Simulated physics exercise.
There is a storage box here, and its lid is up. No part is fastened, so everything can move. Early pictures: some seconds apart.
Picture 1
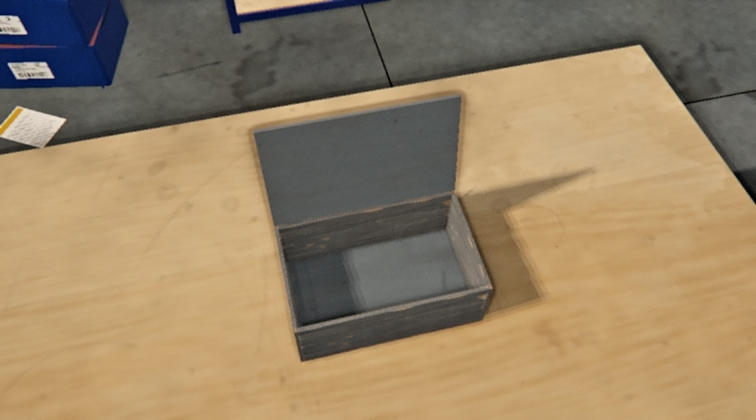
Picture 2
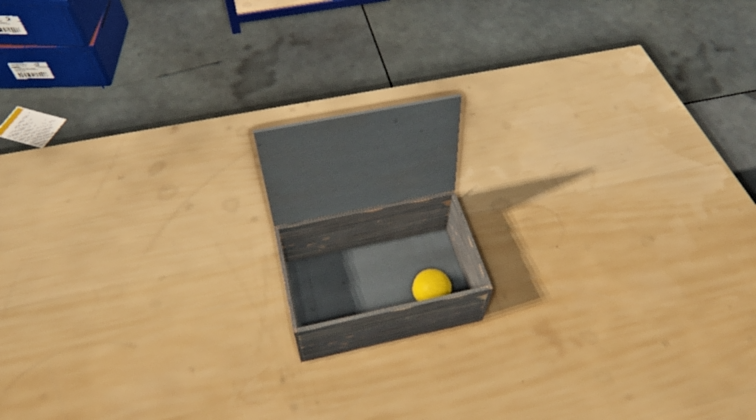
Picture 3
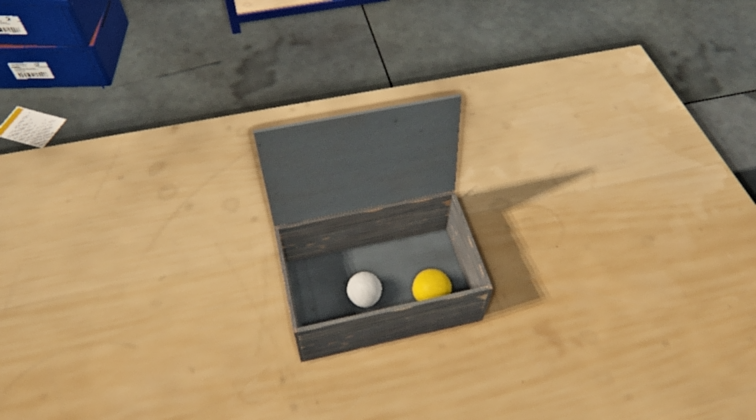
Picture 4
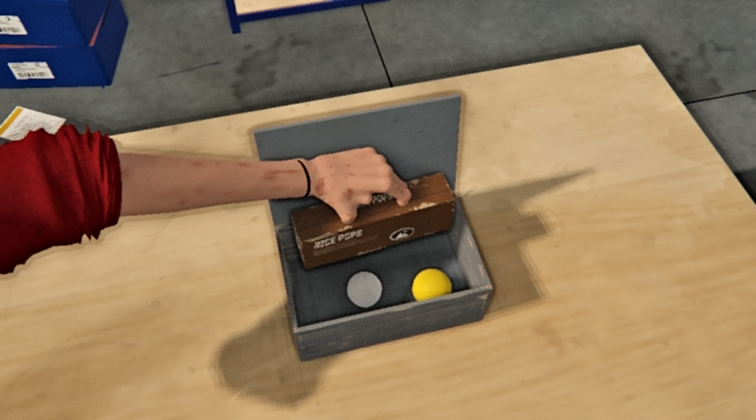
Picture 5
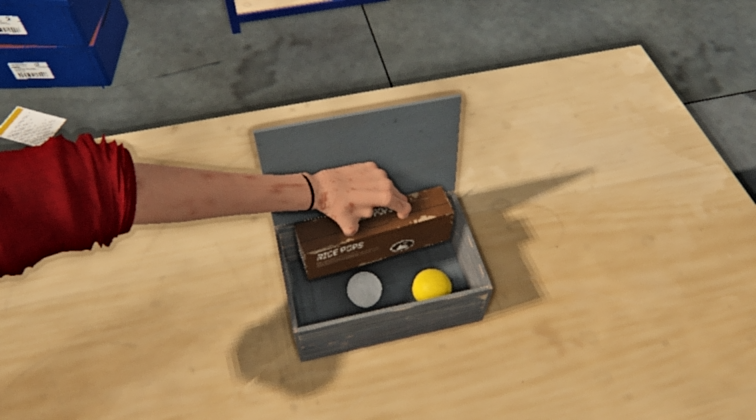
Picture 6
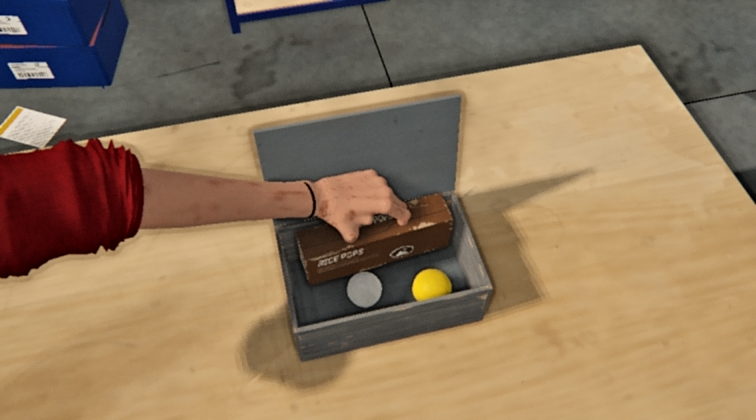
We see an open gray box on a wooden table, where a yellow ball appears, then a white ball to its left; a red-sleeved arm then holds a brown carton over the box and lowers it slightly behind them.
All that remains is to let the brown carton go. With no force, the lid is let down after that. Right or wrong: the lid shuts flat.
Right.
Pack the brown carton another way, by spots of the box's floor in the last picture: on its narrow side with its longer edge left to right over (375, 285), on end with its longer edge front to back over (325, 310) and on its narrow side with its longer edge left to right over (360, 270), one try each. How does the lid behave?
On the first go it comes down fully, on the second it can't shut, and on the third it comes down fully.
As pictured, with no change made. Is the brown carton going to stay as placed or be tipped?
The brown carton tips.
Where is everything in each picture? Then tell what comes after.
In the first picture, the last thing is not in view yet.
In the second picture, the last thing is not in view yet.
In the third picture, the last thing is not in view yet; white lemon (365, 289).
In the fourth picture, still above its spot; brown carton (374, 221); white lemon (365, 289).
In the fifth picture, still above its spot; brown carton (375, 233); white lemon (365, 289).
In the sixth picture, in place under the hand; brown carton (375, 239); white lemon (365, 289).
Then, 0.50 s past the last view, brown carton on its side near (369, 261); white lemon displaced about its own width; yellow lemon displaced a little.
Then, 1.50 s past the last view, lid 66° above the rim; brown carton on its side near (369, 261); white lemon displaced about its own width.
Then, 1.90 s past the last view, lid 17° above the rim; brown carton on its side near (369, 261); white lemon displaced a little.
Finally, lid shut; down or leaning hard in the box, brown carton; the other 2 still in place. Final places as the last picture's camera would see them, brown carton near (369, 261).
